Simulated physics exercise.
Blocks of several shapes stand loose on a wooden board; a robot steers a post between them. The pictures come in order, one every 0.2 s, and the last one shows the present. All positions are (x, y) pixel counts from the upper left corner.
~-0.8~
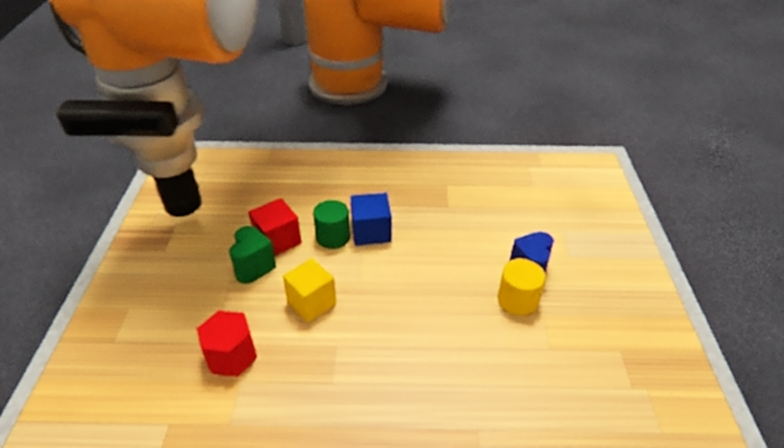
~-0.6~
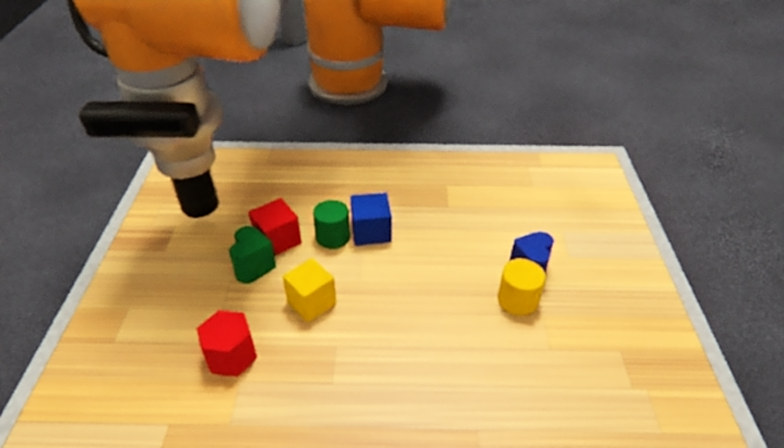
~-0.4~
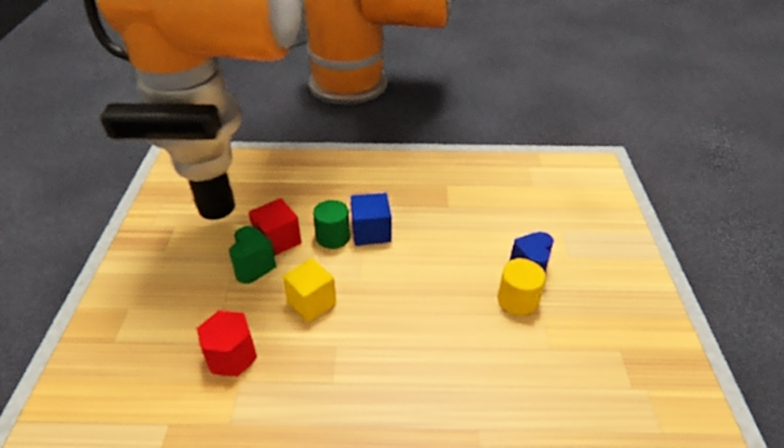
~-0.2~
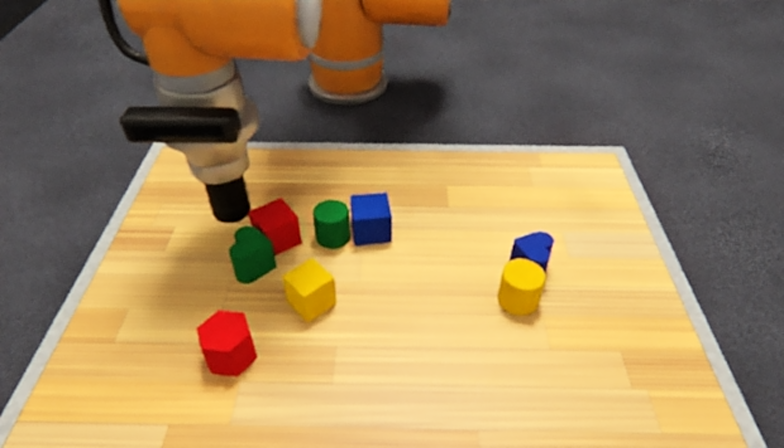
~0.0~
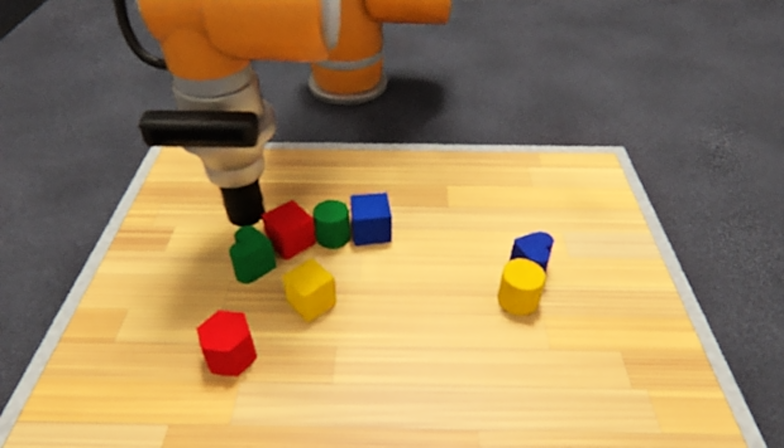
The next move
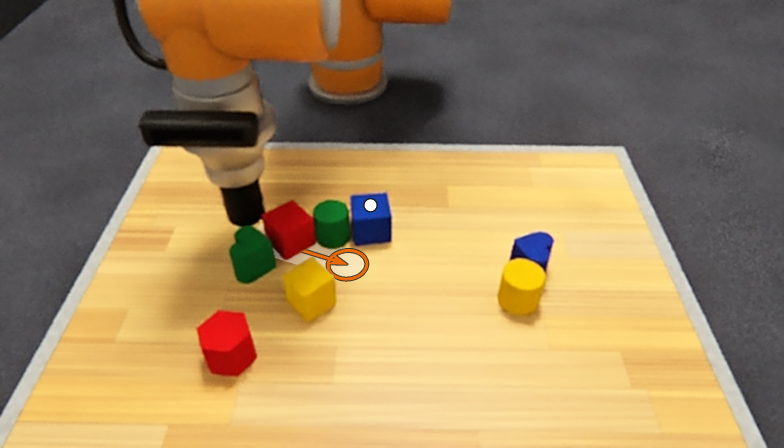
We see loose coloured blocks on a wooden board as a robot arm moves its dark post rightward from the left side, then nudges a red block slightly right, toward the green cylinder, while the other blocks stay still.
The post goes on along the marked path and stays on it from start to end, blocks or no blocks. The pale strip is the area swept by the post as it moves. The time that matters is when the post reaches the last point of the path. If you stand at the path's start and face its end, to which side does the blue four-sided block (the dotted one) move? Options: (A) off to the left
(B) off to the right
A - off to the left.
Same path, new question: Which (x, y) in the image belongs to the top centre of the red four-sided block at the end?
The point I'd pick in the picture is (372, 260).
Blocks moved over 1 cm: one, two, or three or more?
Here I'd predict at least three blocks moving more than 1 cm.
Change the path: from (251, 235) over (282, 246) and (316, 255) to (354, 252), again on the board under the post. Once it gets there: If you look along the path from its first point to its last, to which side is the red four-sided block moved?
With start-to-end as forward, it shifts right.
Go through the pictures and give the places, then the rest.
In the first picture, post's lower end at (184, 206); green heart-shaped block at (248, 241); red four-sided block at (273, 214); green cylinder at (331, 210); blue four-sided block at (371, 205).
In the second picture, post at (201, 207); blocks still.
In the third picture, post at (217, 209); blocks still.
In the fourth picture, post at (232, 212); blocks still.
In the fifth picture, post at (247, 215); green heart-shaped block at (248, 241); red four-sided block at (287, 216); green cylinder at (331, 210); blue four-sided block at (371, 205).
Drawn move, in a line from (251, 235) to (347, 264); the dot is on the blue four-sided block.
The first path, step by step. One third of the way, post at (279, 225); green heart-shaped block at (256, 247), turned 35° clockwise; red four-sided block at (318, 231), turned 20° clockwise; green cylinder at (354, 220); blue four-sided block at (384, 203), turned 15° anticlockwise.
Two thirds of the way, post at (312, 235); green heart-shaped block at (259, 248), turned 45° clockwise; red four-sided block at (347, 248), turned 40° clockwise; green cylinder at (385, 231); blue four-sided block at (394, 203), turned 45° anticlockwise.
At the end, post at (346, 245); green heart-shaped block at (259, 248), turned 45° clockwise; red four-sided block at (372, 260), turned 80° clockwise; green cylinder at (393, 233); blue four-sided block at (394, 203), turned 50° anticlockwise.
